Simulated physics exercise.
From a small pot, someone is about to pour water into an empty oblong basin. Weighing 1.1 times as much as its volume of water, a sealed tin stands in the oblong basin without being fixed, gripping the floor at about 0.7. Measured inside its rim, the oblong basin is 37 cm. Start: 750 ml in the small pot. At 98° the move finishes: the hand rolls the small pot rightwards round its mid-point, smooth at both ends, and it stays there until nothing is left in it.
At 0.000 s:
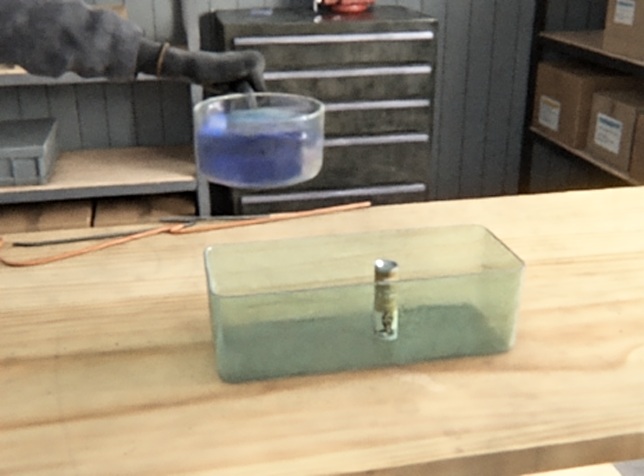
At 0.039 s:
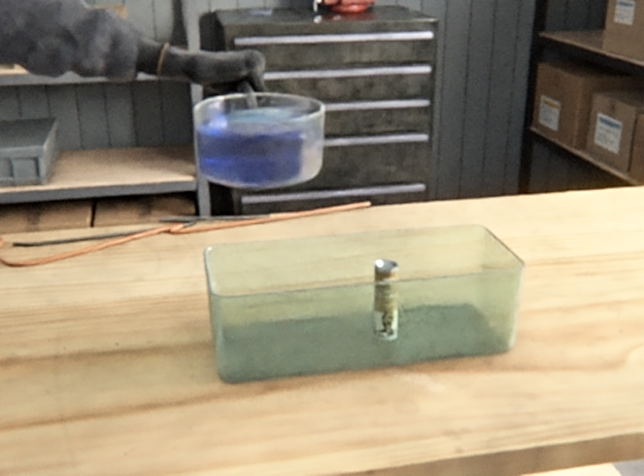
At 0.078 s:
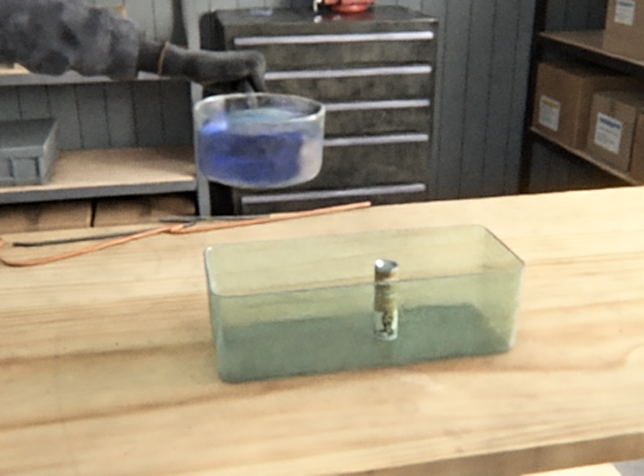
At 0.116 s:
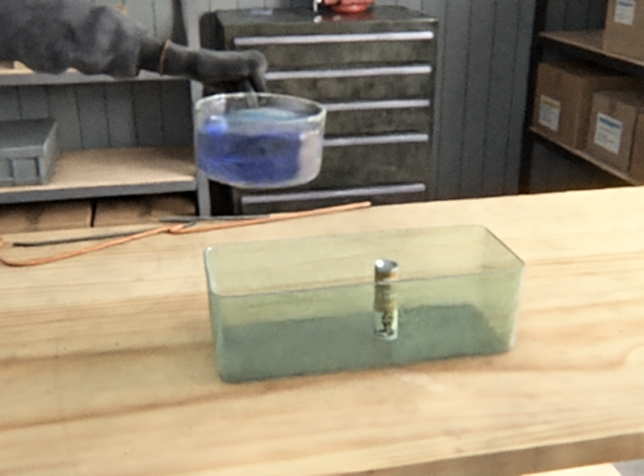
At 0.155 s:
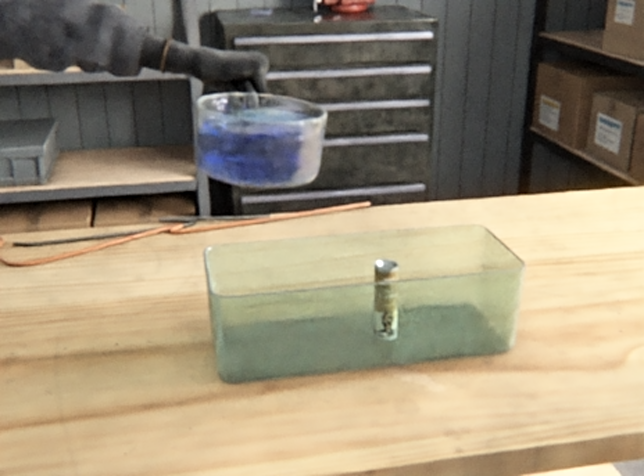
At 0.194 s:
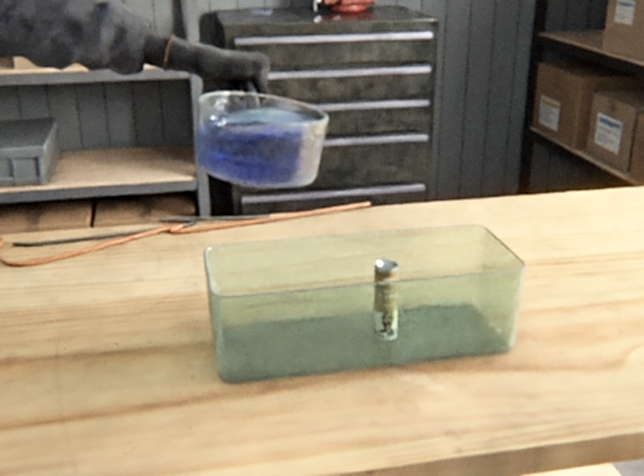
A gloved hand slowly tilts a small pot of blue liquid slightly to the right.
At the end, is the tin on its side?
I'd say it will ride it out.
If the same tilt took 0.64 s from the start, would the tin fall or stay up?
Result: Tin tipped over.
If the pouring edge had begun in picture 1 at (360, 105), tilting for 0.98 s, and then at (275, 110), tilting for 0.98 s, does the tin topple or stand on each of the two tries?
First it stays on its base; then it stays on its base.
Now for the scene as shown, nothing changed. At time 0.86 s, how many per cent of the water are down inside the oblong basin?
I reckon close to 72 per cent.
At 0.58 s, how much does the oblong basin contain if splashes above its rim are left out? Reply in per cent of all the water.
Around 5%.
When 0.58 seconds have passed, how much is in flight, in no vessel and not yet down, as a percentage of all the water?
About 30 per cent.
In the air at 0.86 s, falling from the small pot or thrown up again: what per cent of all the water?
Around 14 per cent of the liquid is in flight.
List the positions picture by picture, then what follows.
Tilt 0°; pouring edge (321, 106); surface from (198, 125) to (318, 119); the oblong basin's rim runs from (207, 272) to (505, 246); the tin's top is at (386, 268), in the first frame.
Tilt 0°; pouring edge (321, 106); surface from (198, 125) to (318, 119), in the second frame.
Tilt 2°; pouring edge (322, 108); surface from (198, 125) to (319, 119), in the third frame.
Tilt 3°; pouring edge (323, 110); surface from (198, 124) to (319, 120), in the fourth frame.
Tilt 6°; pouring edge (324, 112); surface from (199, 124) to (320, 121), in the fifth frame.
Tilt 9°; pouring edge (325, 116); surface from (199, 125) to (321, 121), in the sixth frame.
By 0.58 s the tilt is 63° and 65 per cent is still to pour; the tin stands where it began.
By 0.86 s the tilt is 95° and 14 per cent is still to pour; the tin stands where it began.
By 1.16 s the tilt is 98° and 2 per cent is still to pour; the tin stands where it began.
By 1.48 s the tilt is 98° and 0 per cent is still to pour; the tin stands where it began.
At rest the tin stands 1 cm from where it began.
